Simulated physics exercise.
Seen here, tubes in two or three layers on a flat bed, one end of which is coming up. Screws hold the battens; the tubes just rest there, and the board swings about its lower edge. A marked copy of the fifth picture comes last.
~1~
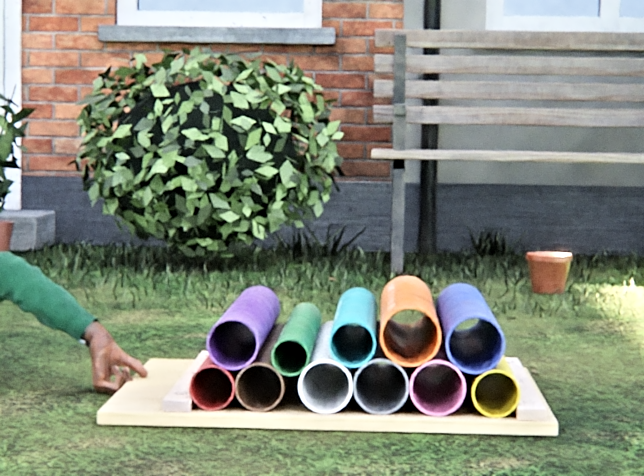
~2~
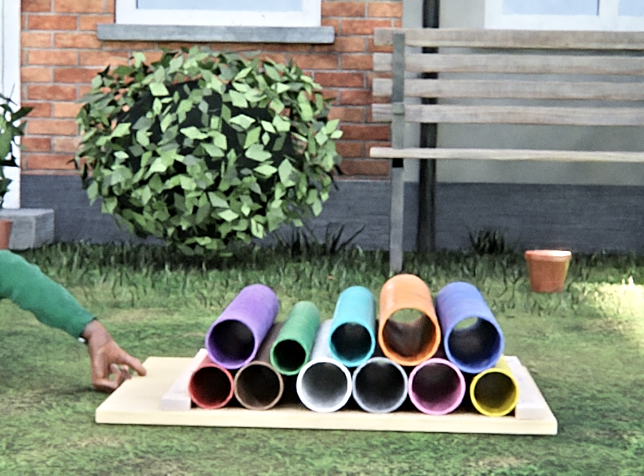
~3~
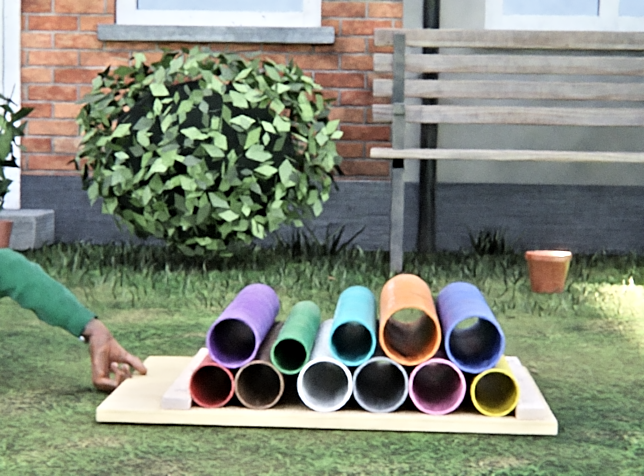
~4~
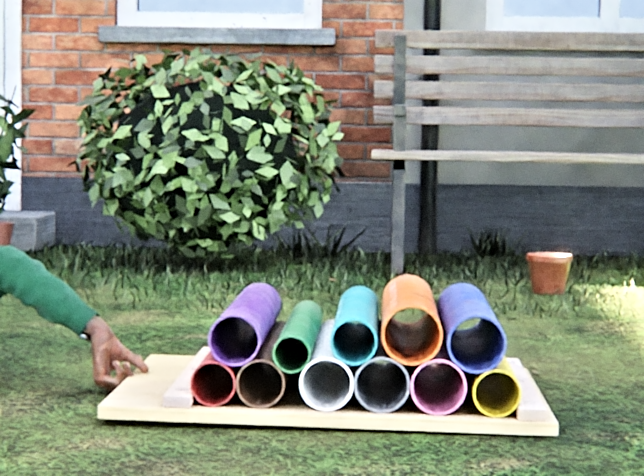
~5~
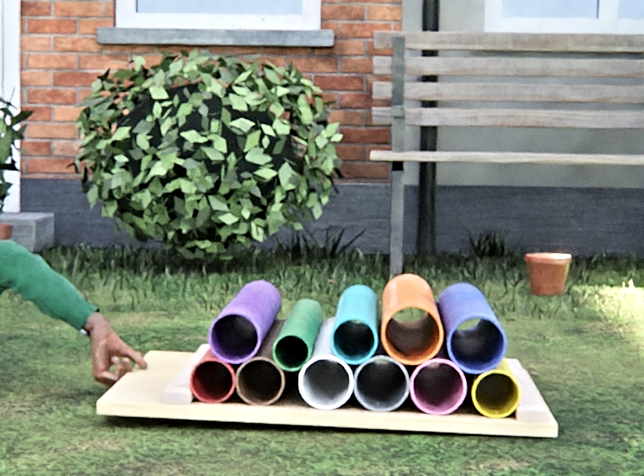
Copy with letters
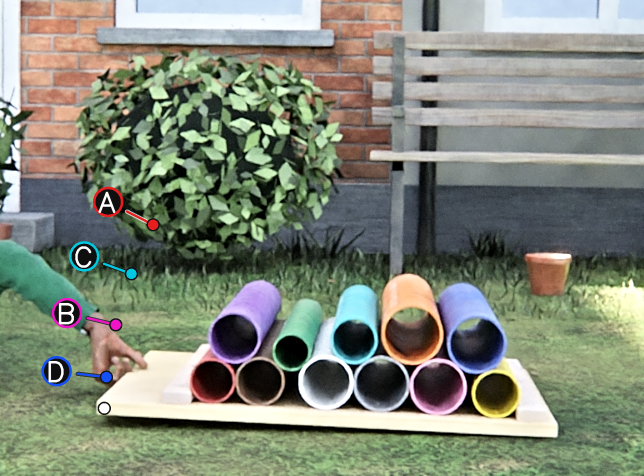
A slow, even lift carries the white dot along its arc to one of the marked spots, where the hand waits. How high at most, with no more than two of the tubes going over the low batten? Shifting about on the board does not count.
Raise it to A.
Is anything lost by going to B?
At B: No.
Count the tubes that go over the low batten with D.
With D, none.
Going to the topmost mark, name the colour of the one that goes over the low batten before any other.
The blue one.
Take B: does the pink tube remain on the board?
Yes, with B.
On the copy, A at (153, 225); B at (116, 325); C at (131, 274); D at (106, 377); the white dot at (104, 408).
On A. First, board at 16°.
Then, board at 26°.
Finally, board at 26°, one over the low batten (blue).
By contrast, B none over the low batten; C one over the low batten (blue); D none over the low batten.
